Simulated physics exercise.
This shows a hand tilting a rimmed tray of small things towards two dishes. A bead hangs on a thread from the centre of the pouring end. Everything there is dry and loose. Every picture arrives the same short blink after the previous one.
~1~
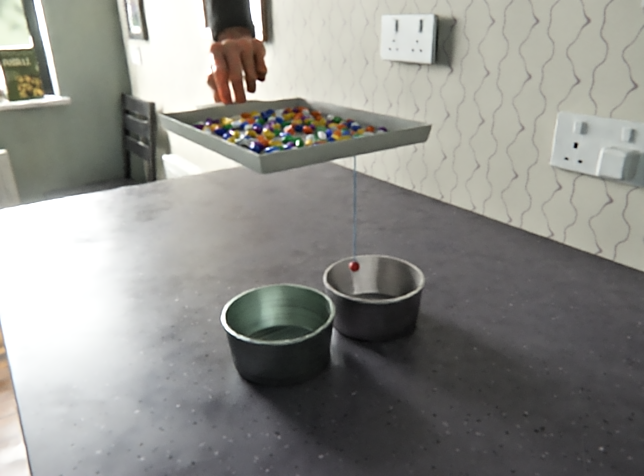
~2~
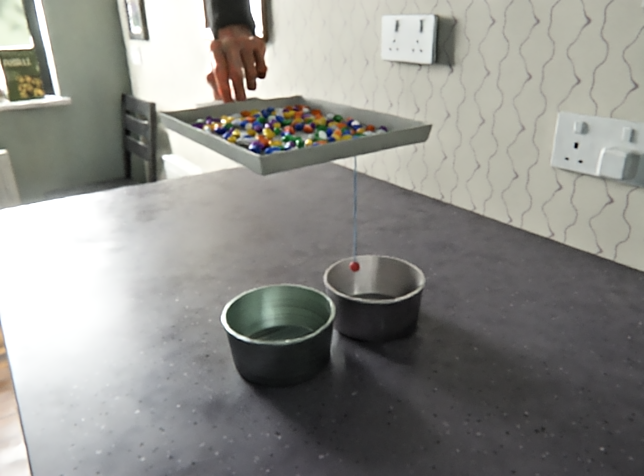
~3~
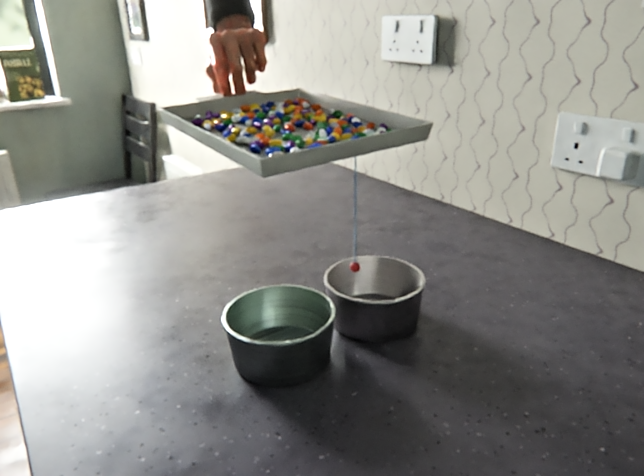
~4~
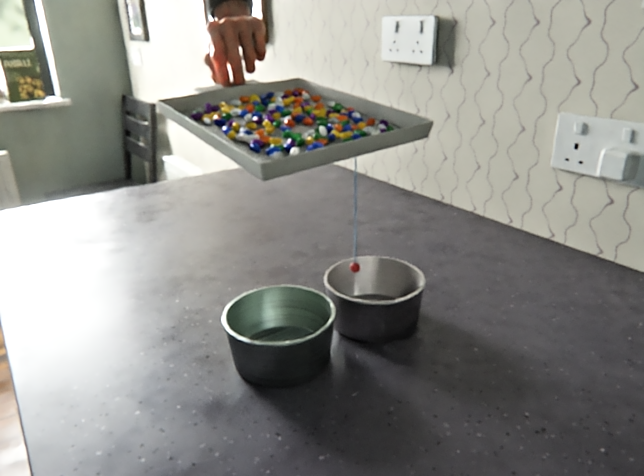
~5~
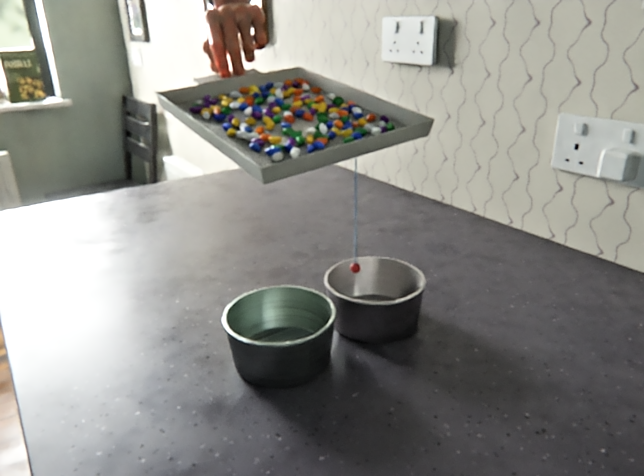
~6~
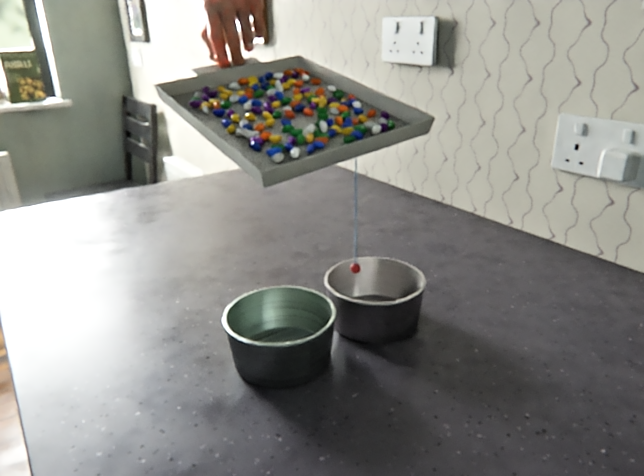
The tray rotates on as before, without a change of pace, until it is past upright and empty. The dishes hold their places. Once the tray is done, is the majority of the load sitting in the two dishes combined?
The dishes gather above half.
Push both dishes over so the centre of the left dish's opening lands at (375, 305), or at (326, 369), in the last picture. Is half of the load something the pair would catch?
Taking the tries in order: A minor share, followed by a minor share.
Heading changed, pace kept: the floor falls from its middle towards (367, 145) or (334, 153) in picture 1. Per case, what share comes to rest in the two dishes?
First case around 30 per cent, second case 30 per cent.
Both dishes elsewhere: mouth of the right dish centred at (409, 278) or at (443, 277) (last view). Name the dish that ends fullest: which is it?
For the first placement, the left-side one; for the second placement, the left-side one.
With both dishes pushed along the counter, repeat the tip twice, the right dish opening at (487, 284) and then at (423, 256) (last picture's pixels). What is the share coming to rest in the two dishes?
Near 0 % and 10 %.
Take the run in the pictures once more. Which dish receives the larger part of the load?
That's going to be the left-positioned one.
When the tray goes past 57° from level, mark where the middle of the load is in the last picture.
Near (296, 134).
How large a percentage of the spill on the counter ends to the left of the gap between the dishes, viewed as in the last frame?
Near 20 per cent.
Soon, tray tipped steeply; nearly all on the tray; a stray few in the air.
A while on, tray tipped right over; most on the tray; a small part in the left dish; a stray few in the right dish; a stray few outside both; a small part in the air.
Towards the end, tray tipped past a quarter turn; most in the left dish; a stray few in the right dish; a small part outside both.
Finally, tray tipped past a quarter turn; most in the left dish; a stray few in the right dish; a small part outside both.
